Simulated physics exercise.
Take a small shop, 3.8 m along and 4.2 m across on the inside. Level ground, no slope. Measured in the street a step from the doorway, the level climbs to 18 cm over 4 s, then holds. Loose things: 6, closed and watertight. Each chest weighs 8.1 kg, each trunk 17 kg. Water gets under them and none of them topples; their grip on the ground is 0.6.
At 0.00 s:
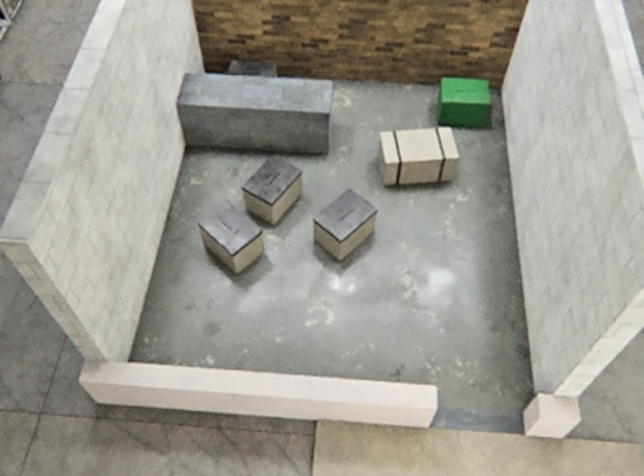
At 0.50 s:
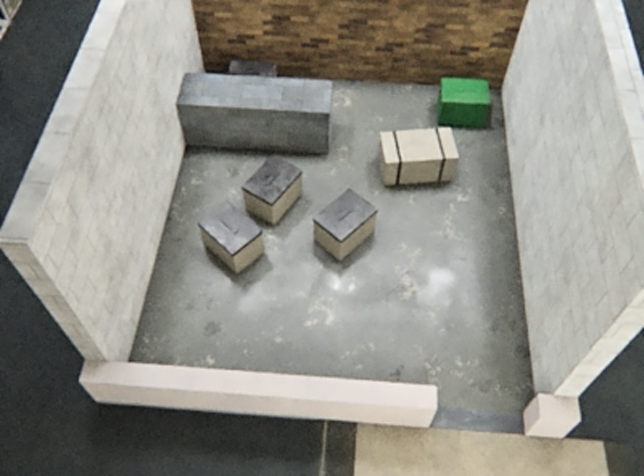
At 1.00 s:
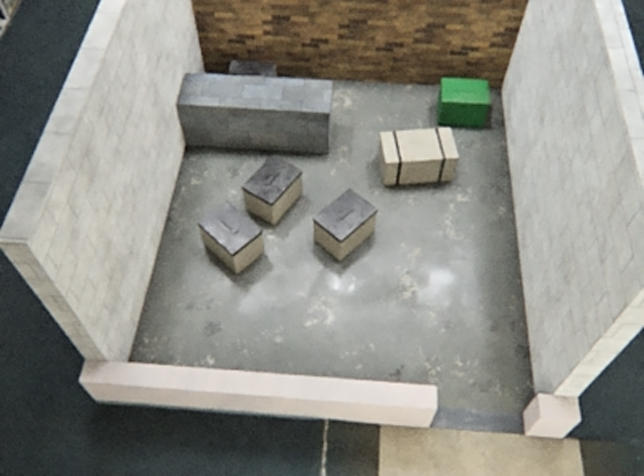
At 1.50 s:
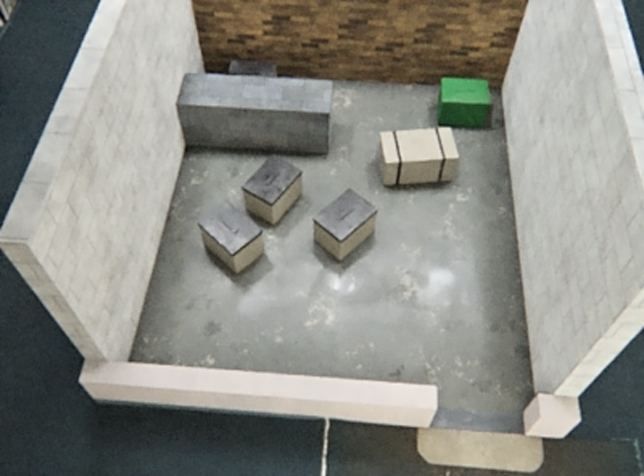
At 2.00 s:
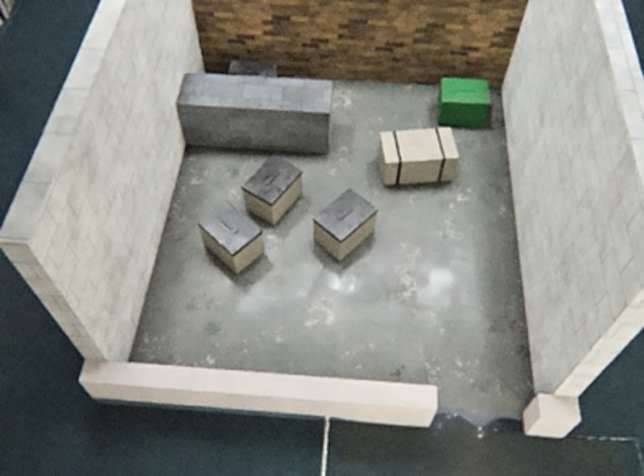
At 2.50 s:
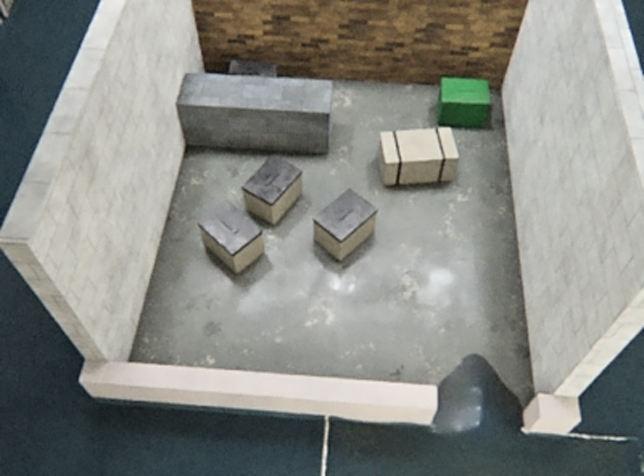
At first, the ground outside a small walled shop is bare, with boxes, a grey counter and a green chest inside. Dark water then spreads around the walls and covers the pale strip outside the doorway. Finally, a small tongue of water enters through the gap, while everything inside stays still.
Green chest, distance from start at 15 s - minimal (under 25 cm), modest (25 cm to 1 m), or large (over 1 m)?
I expect it ends up well away.
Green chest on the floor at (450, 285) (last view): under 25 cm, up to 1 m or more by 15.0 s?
I'd say it goes a long distance.
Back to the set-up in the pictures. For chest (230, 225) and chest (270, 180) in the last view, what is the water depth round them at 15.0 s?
Depths: Near 5 cm, then near 6 cm.
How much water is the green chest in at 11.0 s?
Roughly 8 cm deep.
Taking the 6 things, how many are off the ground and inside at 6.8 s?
The number is 1.
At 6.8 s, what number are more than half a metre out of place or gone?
I make it 1 by then.
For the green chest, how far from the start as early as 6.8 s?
Close to 30 cm.
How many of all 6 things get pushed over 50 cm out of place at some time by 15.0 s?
By my tally, 5.
After 3.5 s the green chest is near (465, 91), 0.0 m from its start, aground; 0 afloat.
After 6.8 s the green chest is near (452, 71), 0.3 m from its start, afloat; 1 afloat.
After 11.0 s the green chest is near (264, 64), 2.4 m from its start, afloat; 5 afloat.
After 15.0 s the green chest is near (320, 72), 1.7 m from its start, afloat; 6 afloat.
